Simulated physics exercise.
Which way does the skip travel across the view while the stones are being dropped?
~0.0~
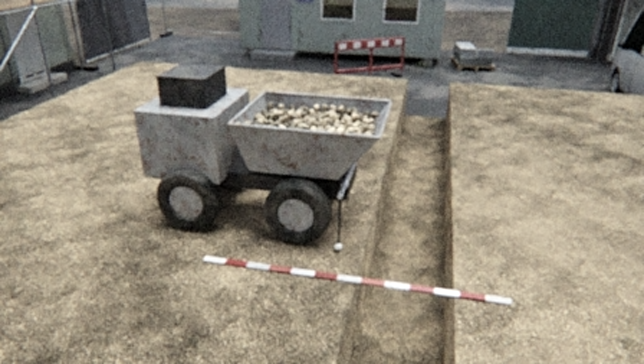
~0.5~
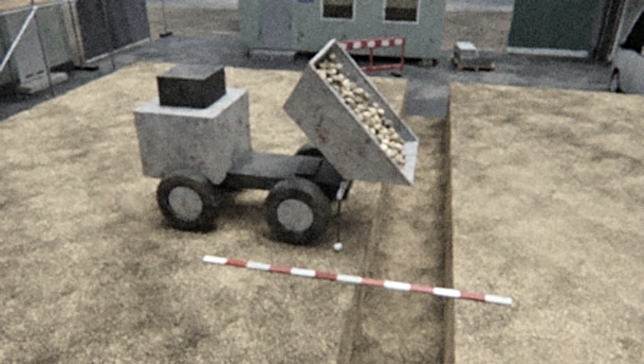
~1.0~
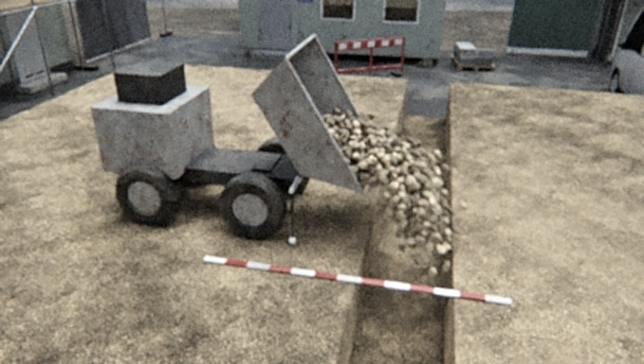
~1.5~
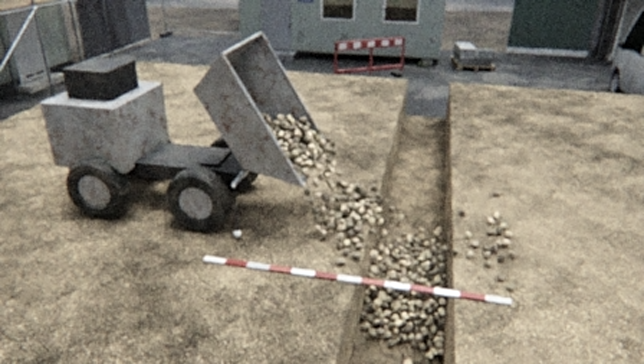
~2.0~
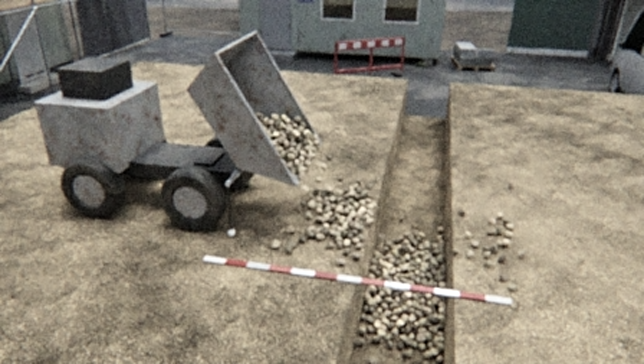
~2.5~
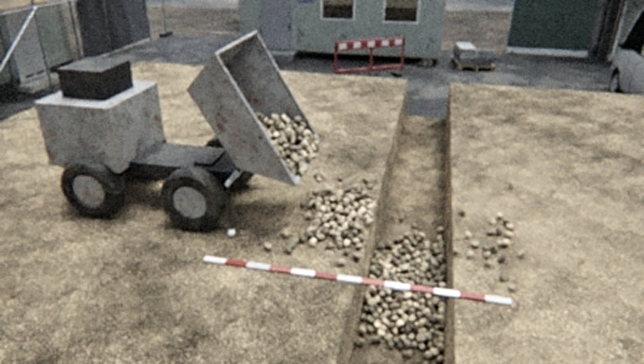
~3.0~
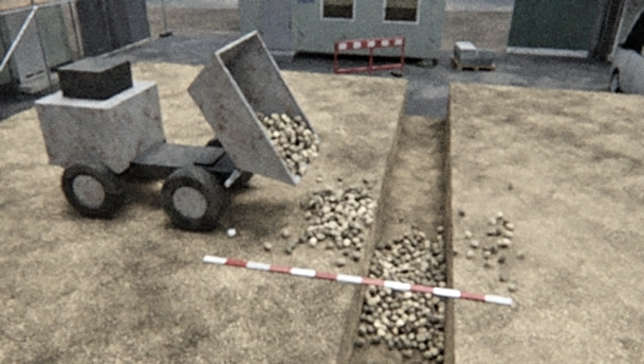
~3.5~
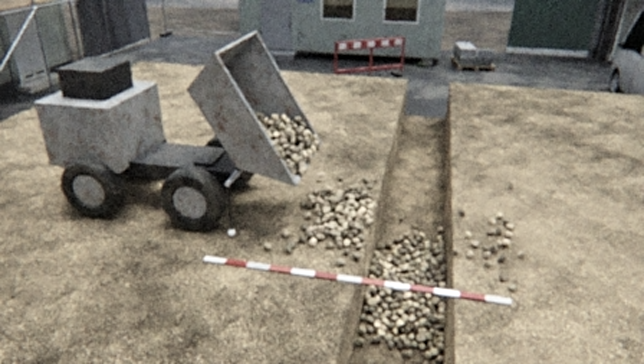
The skip travels to the left, carried along as the dumper pulls away from the trench.
